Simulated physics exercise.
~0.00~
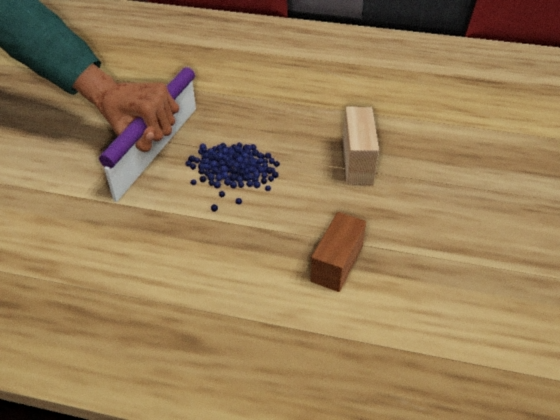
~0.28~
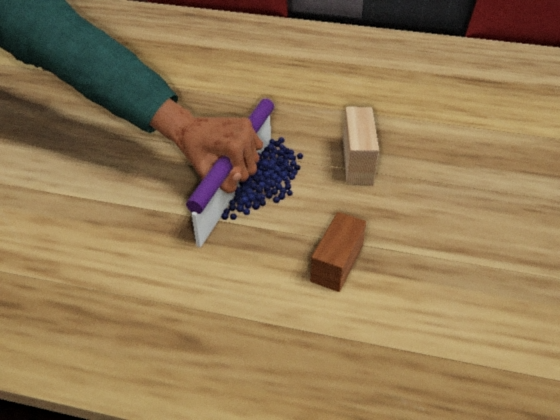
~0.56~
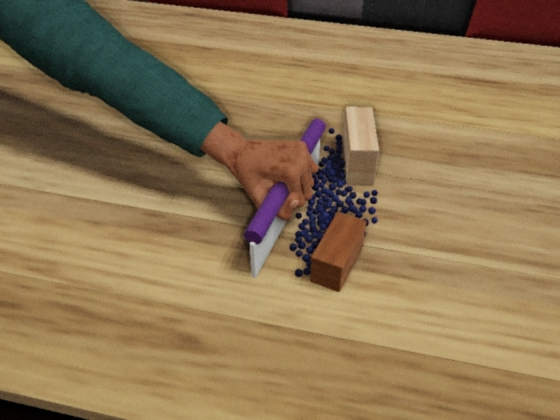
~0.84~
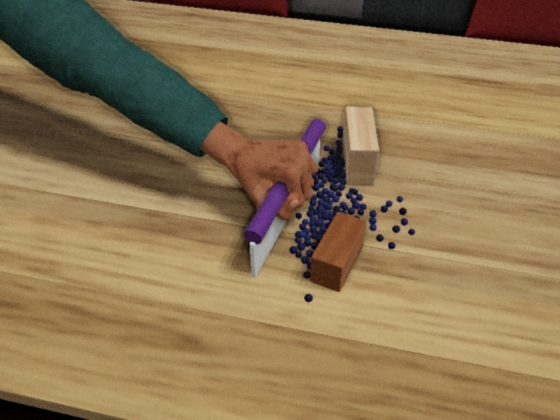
At the start, a hand in a teal sleeve holds a scraper with a purple handle beside a loose pile of small dark blue berries on a wooden table, with a pale block and a reddish-brown block standing to the right. The hand pushes the scraper right and slightly down, gathering the berries against its blade. It then drives them up to the two blocks, where they bunch up, and the scraper stops. A few berries roll through the gap and scatter beyond it, while most stay held between the blade and the blocks.
